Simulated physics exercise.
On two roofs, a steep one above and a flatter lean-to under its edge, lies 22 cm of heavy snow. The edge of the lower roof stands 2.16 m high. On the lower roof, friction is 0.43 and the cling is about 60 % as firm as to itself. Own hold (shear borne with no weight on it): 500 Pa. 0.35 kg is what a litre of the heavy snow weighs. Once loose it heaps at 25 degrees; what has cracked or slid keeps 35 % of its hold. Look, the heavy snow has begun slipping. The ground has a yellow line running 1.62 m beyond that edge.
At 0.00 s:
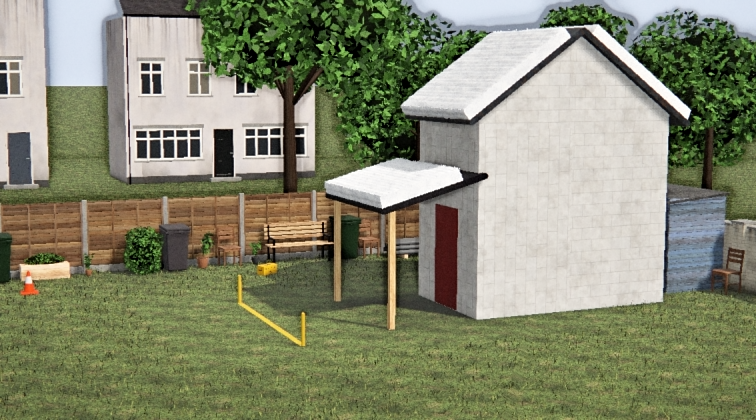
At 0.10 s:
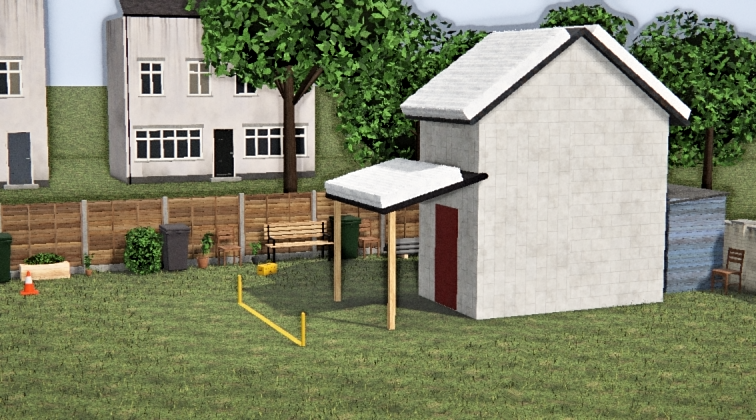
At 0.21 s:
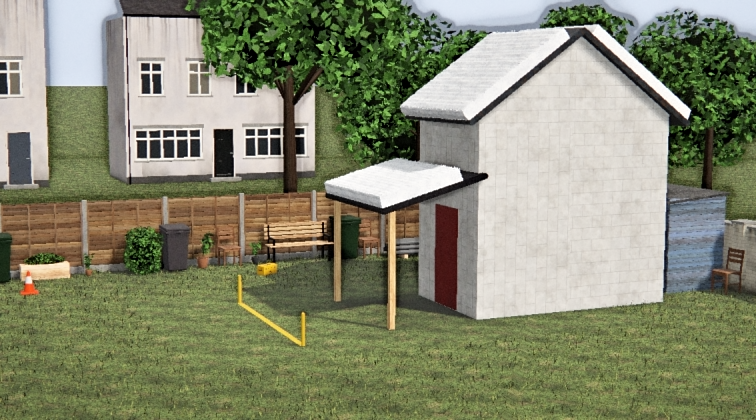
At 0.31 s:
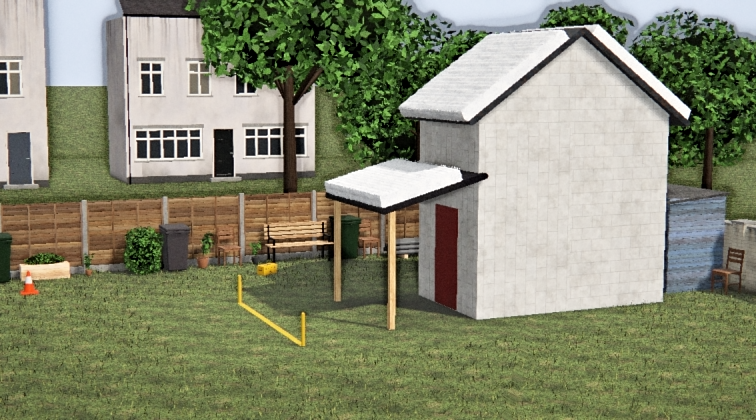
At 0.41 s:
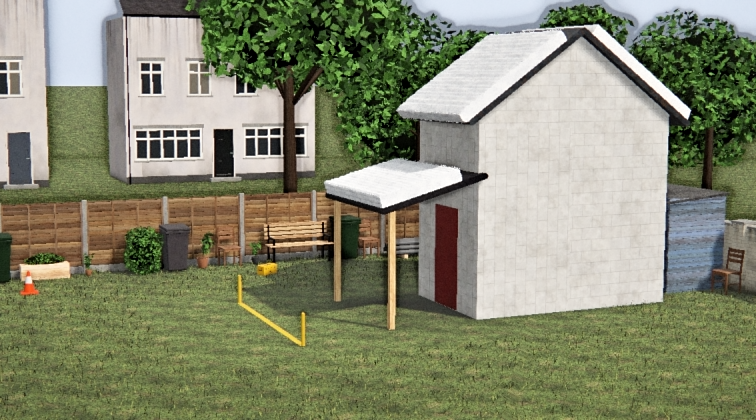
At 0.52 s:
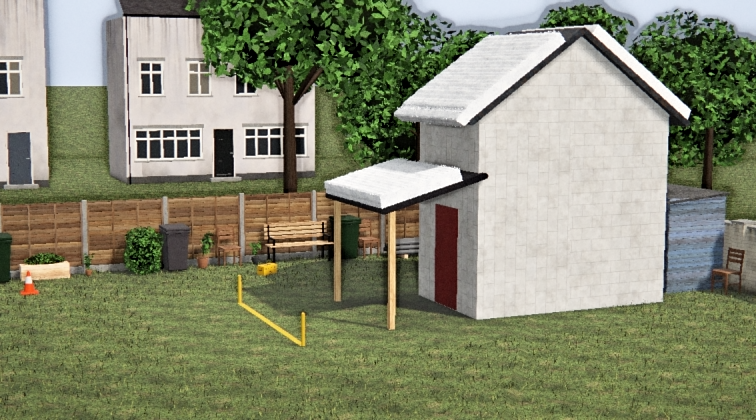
The clip opens on a pale building in a grassy yard, thick snow covering its steep roof and the lower lean-to roof beside a dark red door. The snow on the steep roof creeps slightly down its left slope, edging a little past the eave, while everything else stays still.
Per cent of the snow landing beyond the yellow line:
Roughly 3 %.
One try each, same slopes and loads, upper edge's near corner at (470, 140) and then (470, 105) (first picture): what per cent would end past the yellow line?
Roughly 0 per cent first and 12 per cent second.
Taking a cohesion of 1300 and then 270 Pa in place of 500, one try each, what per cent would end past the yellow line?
First try roughly 0 per cent, second try roughly 16 per cent.
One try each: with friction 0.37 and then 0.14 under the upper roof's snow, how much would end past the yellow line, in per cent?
It would be 20 % the first time and 35 % the second.
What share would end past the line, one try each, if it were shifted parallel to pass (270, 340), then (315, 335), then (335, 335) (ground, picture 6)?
In turn about 0 %, 9 %, 16 %.
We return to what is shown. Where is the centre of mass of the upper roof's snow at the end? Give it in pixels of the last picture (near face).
Look near (379, 253) in the final picture.
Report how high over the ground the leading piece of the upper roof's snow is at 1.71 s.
Roughly 2.6 m.
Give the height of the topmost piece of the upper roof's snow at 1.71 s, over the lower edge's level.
2.1 m or thereabouts.
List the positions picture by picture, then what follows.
Foremost bit of the heavy snow at (468, 111), in the first frame.
Foremost bit of the heavy snow at (468, 111), its middle shifted 6 mm, in the second frame.
Foremost bit of the heavy snow at (467, 112), its middle shifted 2.2 cm, in the third frame.
Foremost bit of the heavy snow at (466, 113), its middle shifted 5.1 cm, 2 % of it past the upper edge, in one piece, in the fourth frame.
Foremost bit of the heavy snow at (464, 115), its middle shifted 9.2 cm, 4 % of it past the upper edge, in one piece, in the fifth frame.
Foremost bit of the heavy snow at (461, 114), its middle shifted 15 cm, 6 % of it past the upper edge, cracking, in the sixth frame.
After 1.06 s, none is below the lower edge and 0 % is past the line.
After 1.71 s, none is below the lower edge and 0 % is past the line.
After 2.35 s, none is below the lower edge and 0 % is past the line.
After 3.00 s, 26 % is below the lower edge and 0 % is past the line.
After 6.00 s, 38 % is below the lower edge and 3 % is past the line.
